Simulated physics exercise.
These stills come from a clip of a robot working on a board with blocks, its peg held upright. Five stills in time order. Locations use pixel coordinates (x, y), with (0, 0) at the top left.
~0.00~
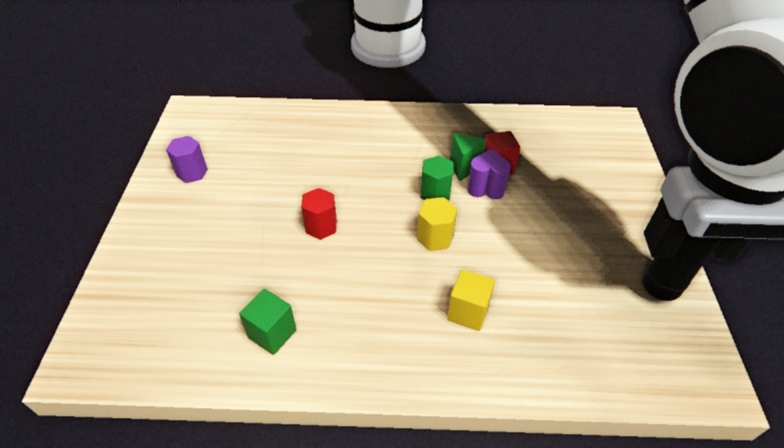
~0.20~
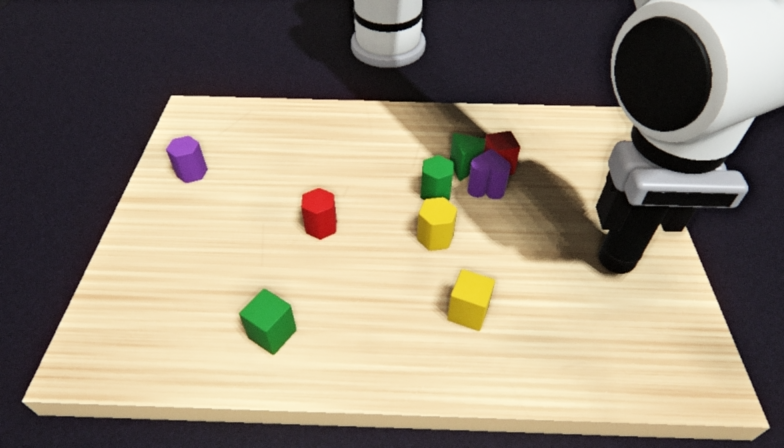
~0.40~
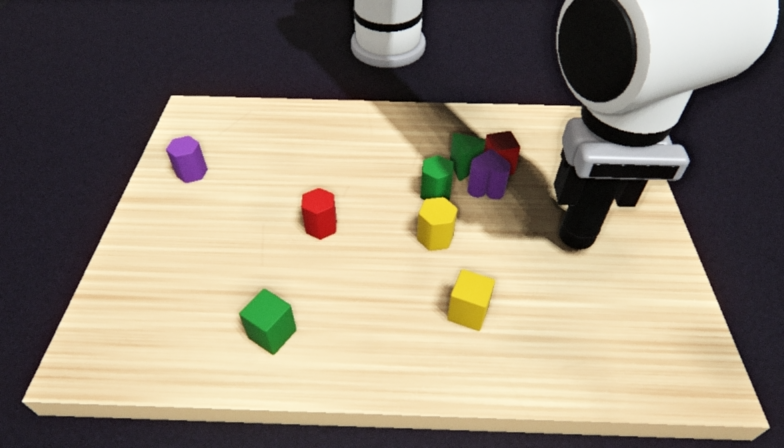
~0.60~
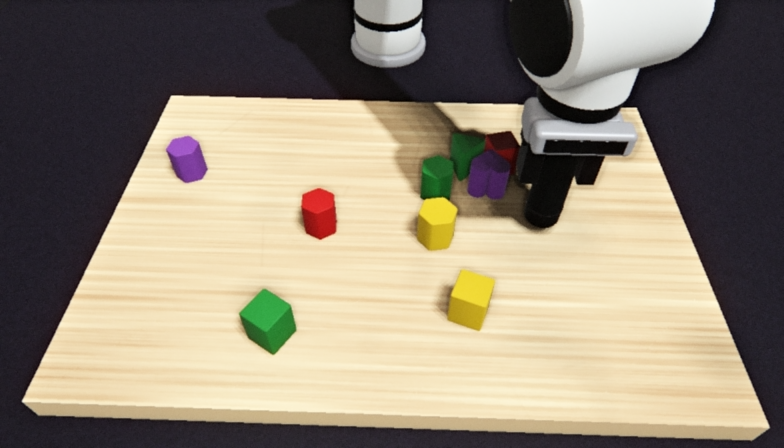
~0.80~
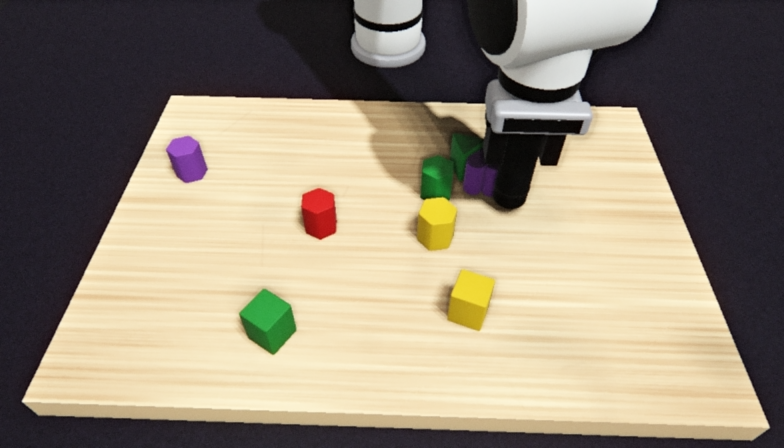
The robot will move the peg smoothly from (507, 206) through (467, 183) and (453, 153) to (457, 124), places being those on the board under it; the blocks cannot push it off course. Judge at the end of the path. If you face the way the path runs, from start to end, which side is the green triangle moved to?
Seen from start to end, it moves left.
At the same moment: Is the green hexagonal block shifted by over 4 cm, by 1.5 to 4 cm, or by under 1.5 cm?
Result: Under 1.5 cm.
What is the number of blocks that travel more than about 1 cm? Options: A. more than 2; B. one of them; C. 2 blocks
C.
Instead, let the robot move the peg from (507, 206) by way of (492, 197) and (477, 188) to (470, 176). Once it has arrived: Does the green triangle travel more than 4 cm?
I'd say yes.
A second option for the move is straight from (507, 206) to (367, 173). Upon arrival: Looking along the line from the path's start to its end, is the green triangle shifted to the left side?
That would be a no.
On the path given first. One third of the way, peg at (467, 174); green triangle at (441, 120), turned 20° clockwise; purple heart-shaped block at (448, 135), turned 15° clockwise.
Two thirds of the way, peg at (454, 145); green triangle at (418, 98); purple heart-shaped block at (432, 110).
At the end, peg at (458, 116); green hexagonal block not moved; green triangle at (406, 94), turned 40° anticlockwise; purple heart-shaped block at (432, 94), turned 75° anticlockwise.
